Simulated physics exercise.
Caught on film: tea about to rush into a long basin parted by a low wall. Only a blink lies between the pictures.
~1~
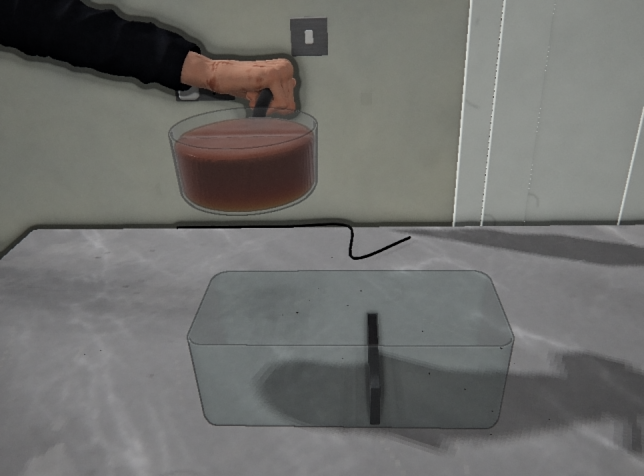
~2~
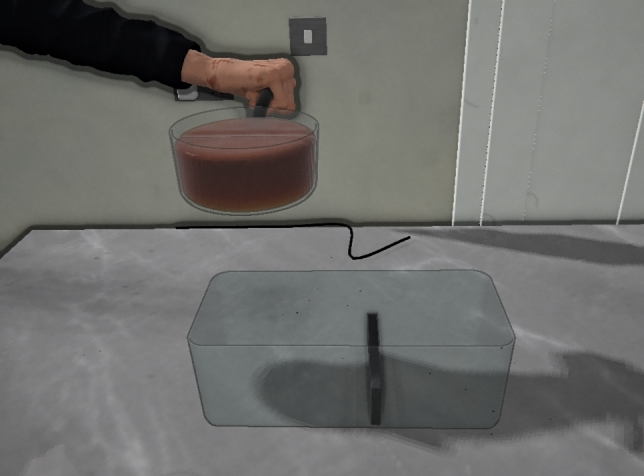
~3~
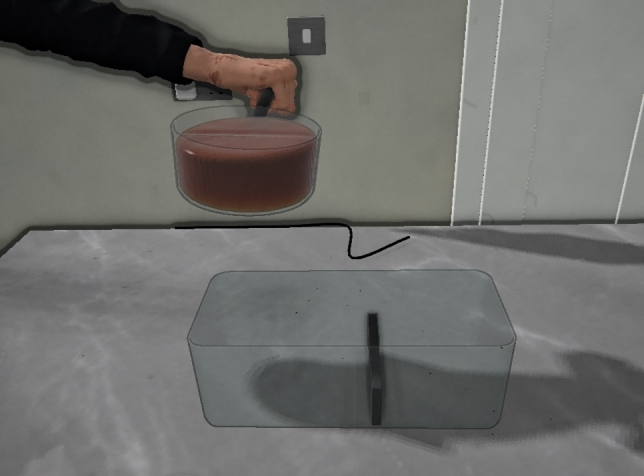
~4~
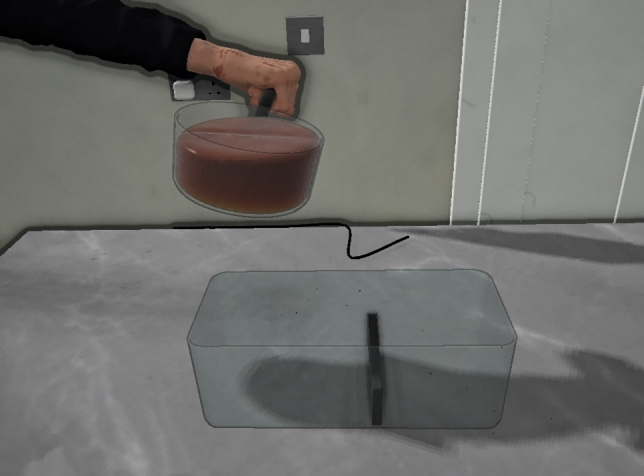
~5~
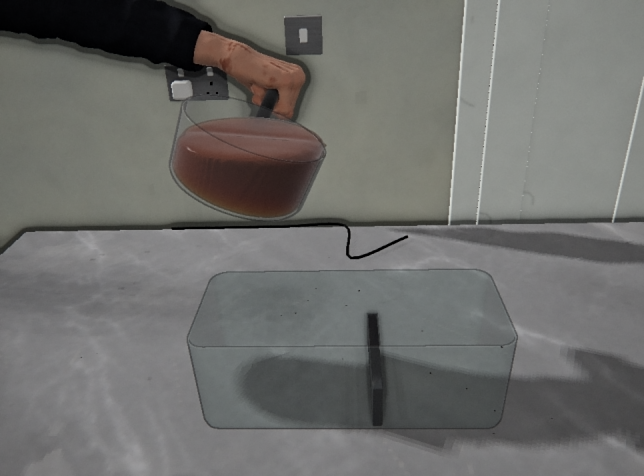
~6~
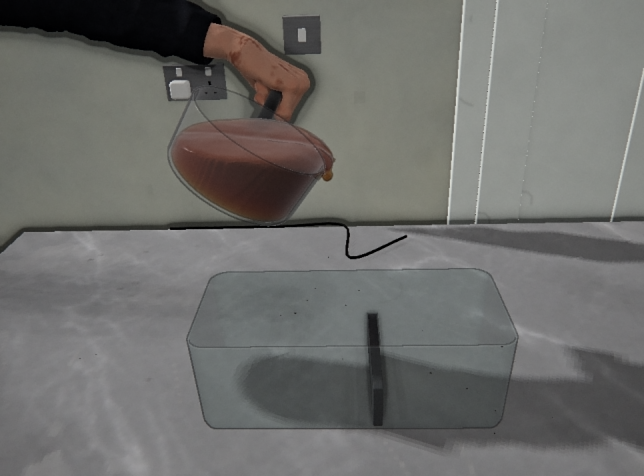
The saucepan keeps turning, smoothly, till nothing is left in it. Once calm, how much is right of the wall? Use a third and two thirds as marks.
It comes to between a third and two thirds.
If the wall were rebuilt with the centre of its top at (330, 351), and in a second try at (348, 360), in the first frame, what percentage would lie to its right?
The first gives 90 %, the second 70 %.
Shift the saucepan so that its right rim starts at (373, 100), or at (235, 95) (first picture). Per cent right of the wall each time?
Near 85 % and 10 %.
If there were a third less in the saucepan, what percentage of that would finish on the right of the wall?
About 30 per cent.
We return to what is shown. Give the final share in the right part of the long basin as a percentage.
Roughly 50 in a hundred.
A moment on, the saucepan is tipped on its side and 22 per cent is still to pour, 3 is left of the wall and 19 right of it.
Next, the saucepan is tipped right over and 5 per cent is still to pour, 34 is left of the wall and 55 right of it.
Then the saucepan is tipped right over and 0 per cent is still to pour, 45 is left of the wall and 48 right of it.
Later the saucepan is tipped right over and 0 per cent is still to pour, 48 is left of the wall and 49 right of it.
Finally, 49 per cent lies left of the wall, 49 right of it and 2 outside.
